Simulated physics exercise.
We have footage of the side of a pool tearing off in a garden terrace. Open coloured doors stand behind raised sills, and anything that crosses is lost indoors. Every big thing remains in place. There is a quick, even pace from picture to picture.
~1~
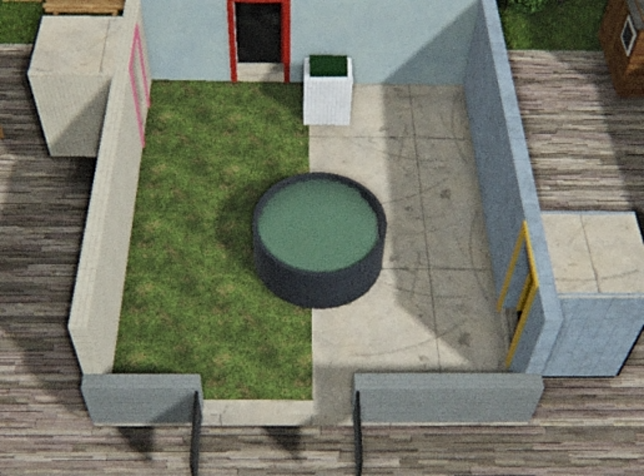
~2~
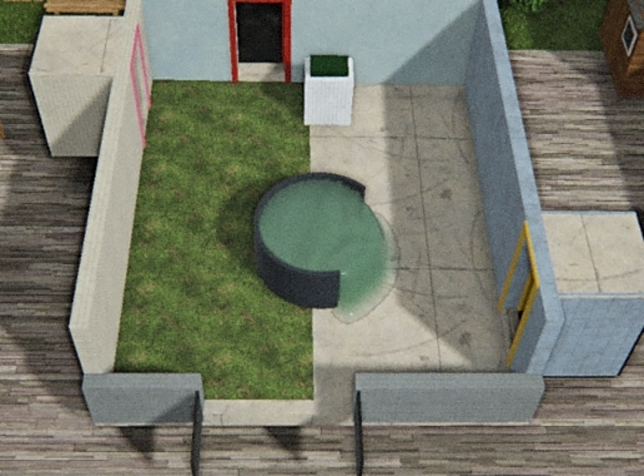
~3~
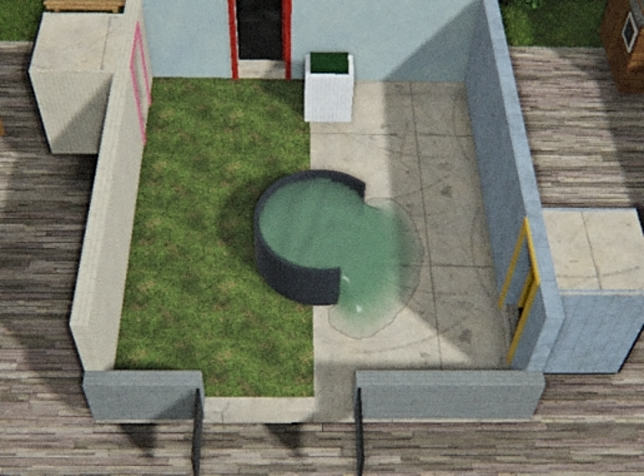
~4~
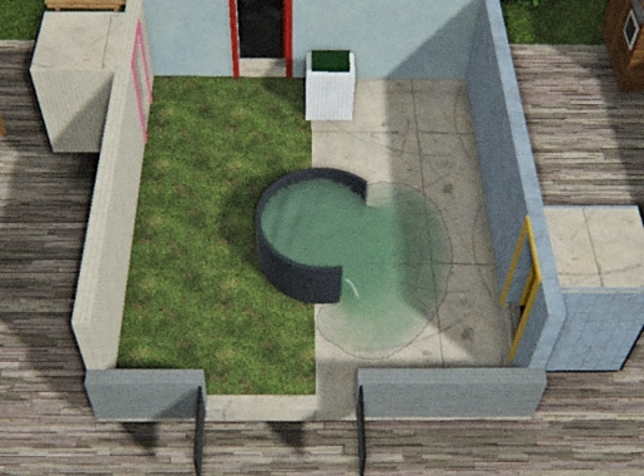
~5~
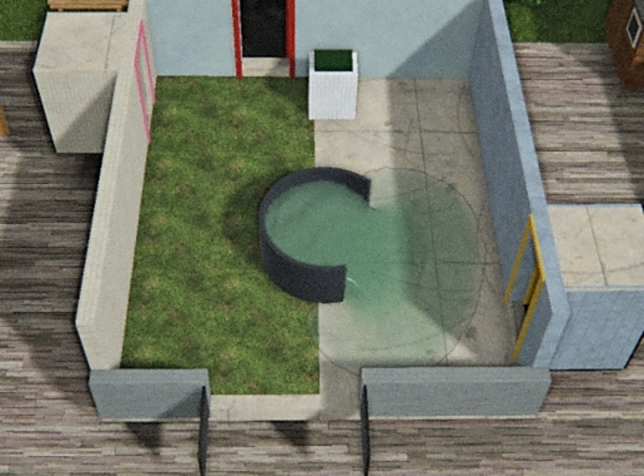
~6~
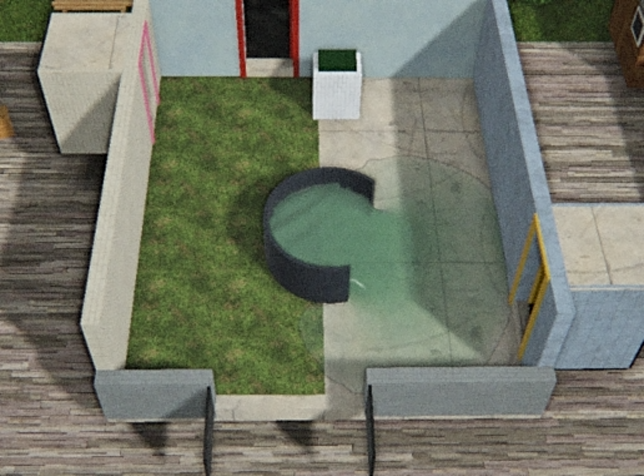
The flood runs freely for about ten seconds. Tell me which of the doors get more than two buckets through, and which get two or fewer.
Sorted out: The red door gets two or fewer; the yellow door gets more than two; the pink door gets two or fewer.
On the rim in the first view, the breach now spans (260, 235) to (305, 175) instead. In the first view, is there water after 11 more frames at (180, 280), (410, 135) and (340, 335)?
In turn: Swamped, untouched, untouched.
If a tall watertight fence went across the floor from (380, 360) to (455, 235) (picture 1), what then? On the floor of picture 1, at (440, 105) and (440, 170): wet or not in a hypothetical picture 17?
First point soaked, second point soaked.
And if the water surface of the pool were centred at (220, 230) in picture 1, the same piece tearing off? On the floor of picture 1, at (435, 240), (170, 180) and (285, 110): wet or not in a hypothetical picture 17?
My reading is hit by the flood first, missed by the flood next and missed by the flood last.
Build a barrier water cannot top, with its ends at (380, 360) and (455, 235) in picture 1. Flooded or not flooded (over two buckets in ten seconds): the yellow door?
The way I read it, the yellow door does not reach the mark.
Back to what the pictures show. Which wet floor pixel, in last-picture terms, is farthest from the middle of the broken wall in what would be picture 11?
The front should reach about (474, 112).
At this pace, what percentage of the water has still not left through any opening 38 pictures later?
Estimate: Some 84 %.
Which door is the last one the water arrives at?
Going by the pictures, I'd say the door marked pink.
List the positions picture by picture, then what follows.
In the first frame, still water in the pool at (320, 225).
In the second frame, the front is at (339, 315), out from the gap at (379, 257).
In the third frame, water pours out at (379, 257) and has run to (347, 332).
In the fourth frame, the front is at (358, 353), out from the gap at (381, 257).
In the fifth frame, water pours out at (384, 257) and has run to a hidden place.
In the sixth frame, the front is at a hidden place, out from the gap at (389, 257).
A moment on, water covers 30 % of the floor; the red door not reached, the yellow door over two buckets in, the pink door not reached.
Next, water covers 30 % of the floor; the red door not reached, the yellow door far over two buckets in, the pink door not reached.
Then, water covers 50 % of the floor; the red door not reached, the yellow door far over two buckets in, the pink door not reached.
Later, water covers 80 % of the floor; the red door wet at the sill, nothing in, the yellow door far over two buckets in, the pink door not reached.
In the end, water covers 100 % of the floor; the red door wet at the sill, nothing in, the yellow door far over two buckets in, the pink door wet at the sill, nothing in.
